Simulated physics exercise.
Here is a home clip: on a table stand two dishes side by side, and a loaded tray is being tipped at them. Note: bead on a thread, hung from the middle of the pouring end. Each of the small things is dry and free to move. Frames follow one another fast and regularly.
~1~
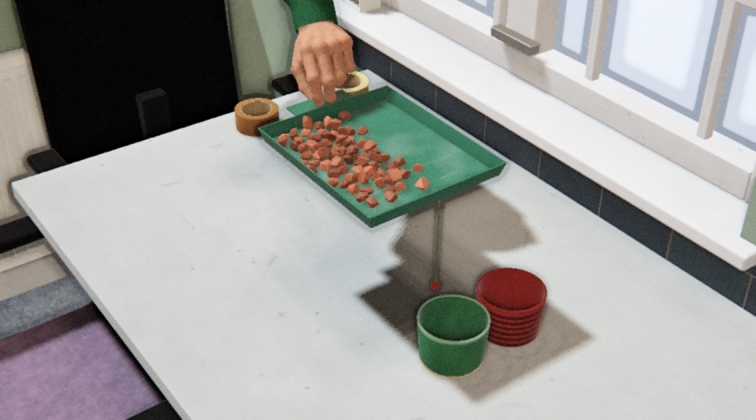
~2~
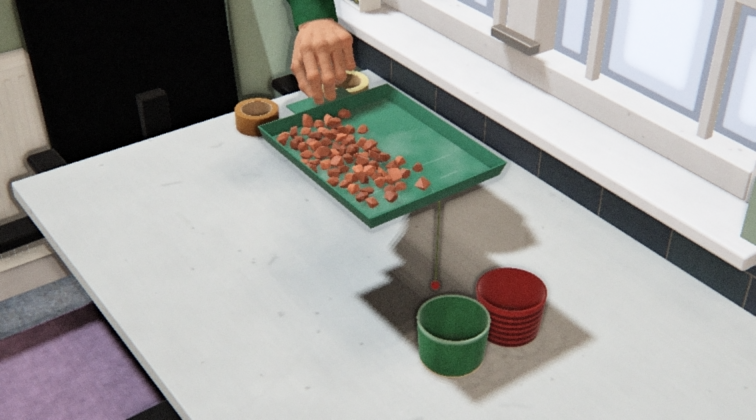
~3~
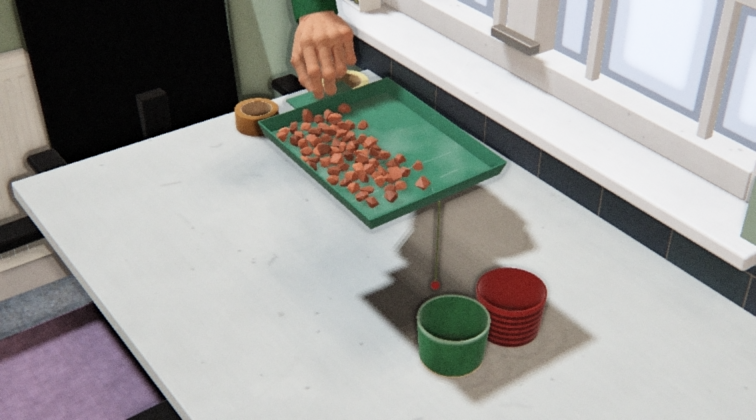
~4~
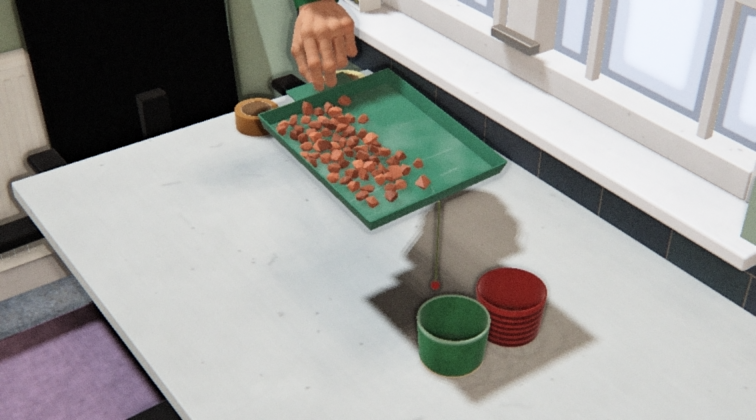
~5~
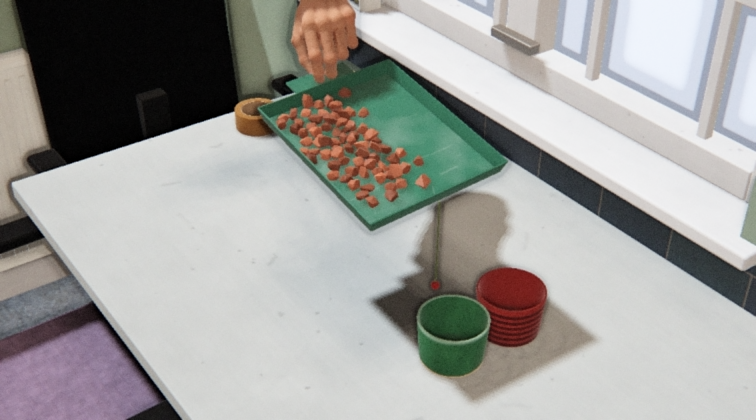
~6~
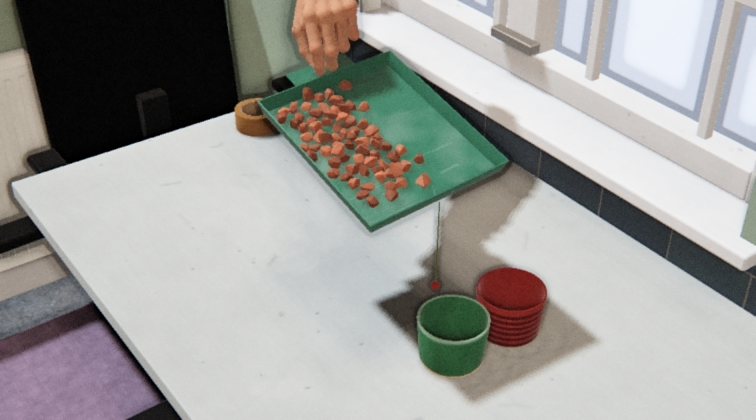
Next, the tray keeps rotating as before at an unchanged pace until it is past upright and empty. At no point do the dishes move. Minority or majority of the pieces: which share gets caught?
Most is lost.
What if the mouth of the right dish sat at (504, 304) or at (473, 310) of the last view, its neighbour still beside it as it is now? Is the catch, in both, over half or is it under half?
For the two tries in order: Not as much as half, exceeding half.
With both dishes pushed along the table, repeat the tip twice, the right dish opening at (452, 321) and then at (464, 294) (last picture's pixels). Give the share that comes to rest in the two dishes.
The first position comes out at 80 per cent, the other at 60 per cent.
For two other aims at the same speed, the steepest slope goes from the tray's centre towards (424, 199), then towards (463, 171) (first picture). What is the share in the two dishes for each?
First heading 50 %, second heading 30 %.
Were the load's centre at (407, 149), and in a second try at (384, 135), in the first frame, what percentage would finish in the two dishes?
Share in order: Roughly 30 %, 30 %.
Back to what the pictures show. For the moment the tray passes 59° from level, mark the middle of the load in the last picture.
Somewhere near pixel (388, 192).
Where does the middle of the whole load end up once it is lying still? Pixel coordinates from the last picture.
Last view, resting centre - approx. (402, 386).
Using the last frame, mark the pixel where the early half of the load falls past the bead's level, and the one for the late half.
Early half: (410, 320); late half: (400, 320).
Soon, tray tipped steeply; nearly all on the tray; a stray few in the air.
A while on, tray tipped right over; about a quarter on the tray; a small part in the left dish; about a third outside both; about a quarter in the air.
Towards the end, tray tipped past a quarter turn; about a quarter in the left dish; most outside both.
Finally, tray tipped past a quarter turn; about a quarter in the left dish; none in the right dish; most outside both.
